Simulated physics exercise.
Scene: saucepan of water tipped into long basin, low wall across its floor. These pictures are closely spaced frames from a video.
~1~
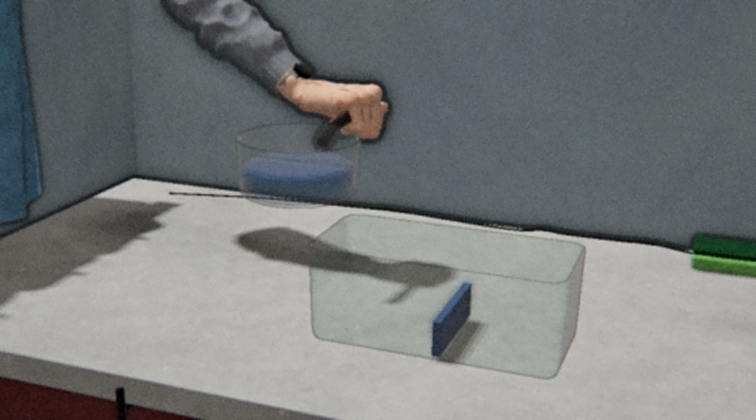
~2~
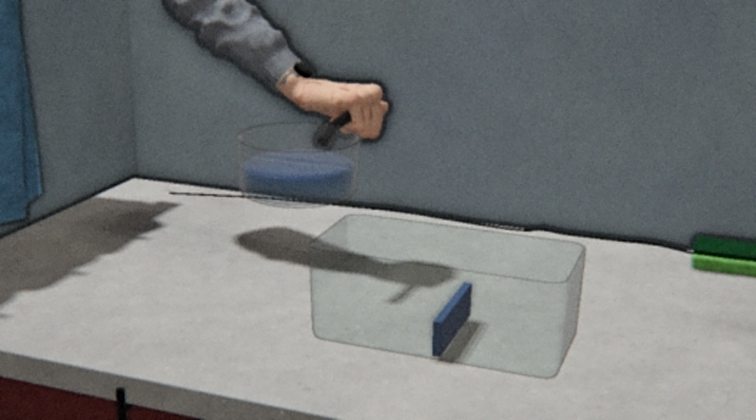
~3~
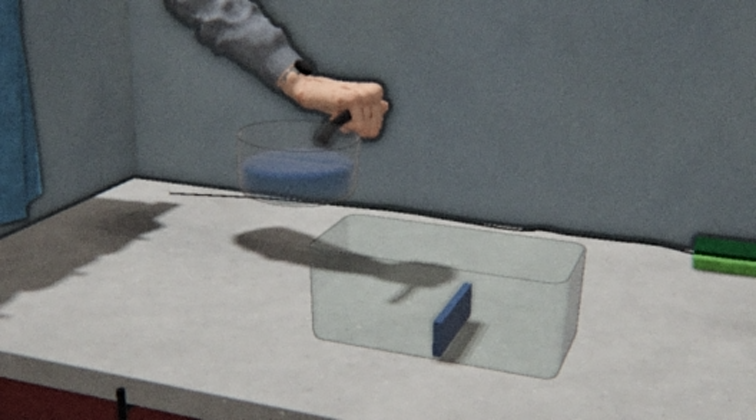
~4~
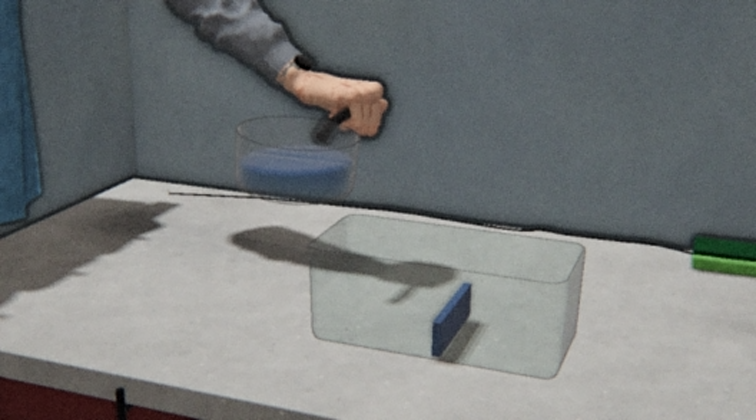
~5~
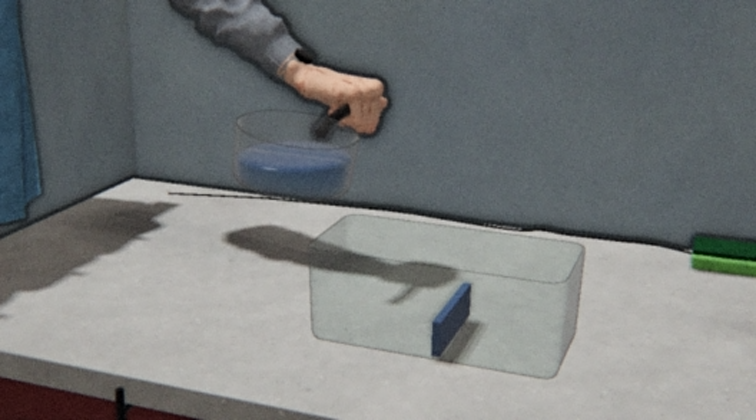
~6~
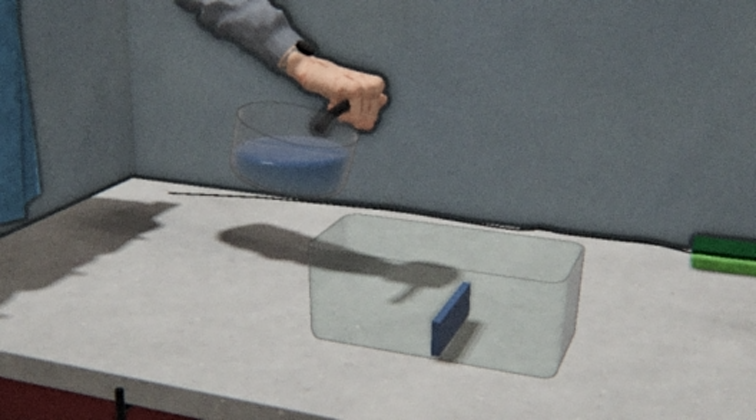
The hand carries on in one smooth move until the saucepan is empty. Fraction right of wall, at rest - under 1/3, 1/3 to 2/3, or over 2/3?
The share right of the wall fails to reach one third.
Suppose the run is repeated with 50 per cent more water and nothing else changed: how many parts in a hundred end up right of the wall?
Estimated share: Close to 20 per cent.
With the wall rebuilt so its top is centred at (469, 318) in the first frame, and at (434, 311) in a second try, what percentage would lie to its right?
Try one about 15 %, try two about 45 %.
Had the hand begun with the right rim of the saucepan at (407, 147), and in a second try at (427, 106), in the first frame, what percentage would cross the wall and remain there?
90 and 95 per cent.
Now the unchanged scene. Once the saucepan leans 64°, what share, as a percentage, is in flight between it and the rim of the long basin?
Around 25 in a hundred.
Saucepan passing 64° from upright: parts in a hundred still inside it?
Around 70 percent remains.
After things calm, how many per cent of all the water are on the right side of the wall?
About 5 per cent.
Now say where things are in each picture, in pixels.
The first frame shows tilt 0°; pouring edge (355, 145); surface from (249, 156) to (354, 169); the long basin's rim runs from (328, 231) to (577, 265); the wall's top is at (453, 303).
The second frame shows tilt 1°; pouring edge (355, 145); surface from (248, 156) to (354, 168).
The third frame shows tilt 2°; pouring edge (356, 145); surface from (248, 155) to (354, 166).
The fourth frame shows tilt 5°; pouring edge (355, 145); surface from (246, 152) to (352, 164).
The fifth frame shows tilt 8°; pouring edge (354, 145); surface from (244, 148) to (351, 161).
The sixth frame shows tilt 13°; pouring edge (354, 145); surface from (242, 141) to (349, 156).
A moment on, the saucepan is tipped part way and 70 per cent is still to pour, 3 is left of the wall and 0 right of it.
Next, the saucepan is tipped on its side and 15 per cent is still to pour, 64 is left of the wall and 1 right of it.
Then the saucepan is tipped right over and 1 per cent is still to pour, 93 is left of the wall and 2 right of it.
Later the saucepan is tipped right over and 0 per cent is still to pour, 95 is left of the wall and 3 right of it.
In the end 95 per cent lies left of the wall, 3 right of it and 2 outside.
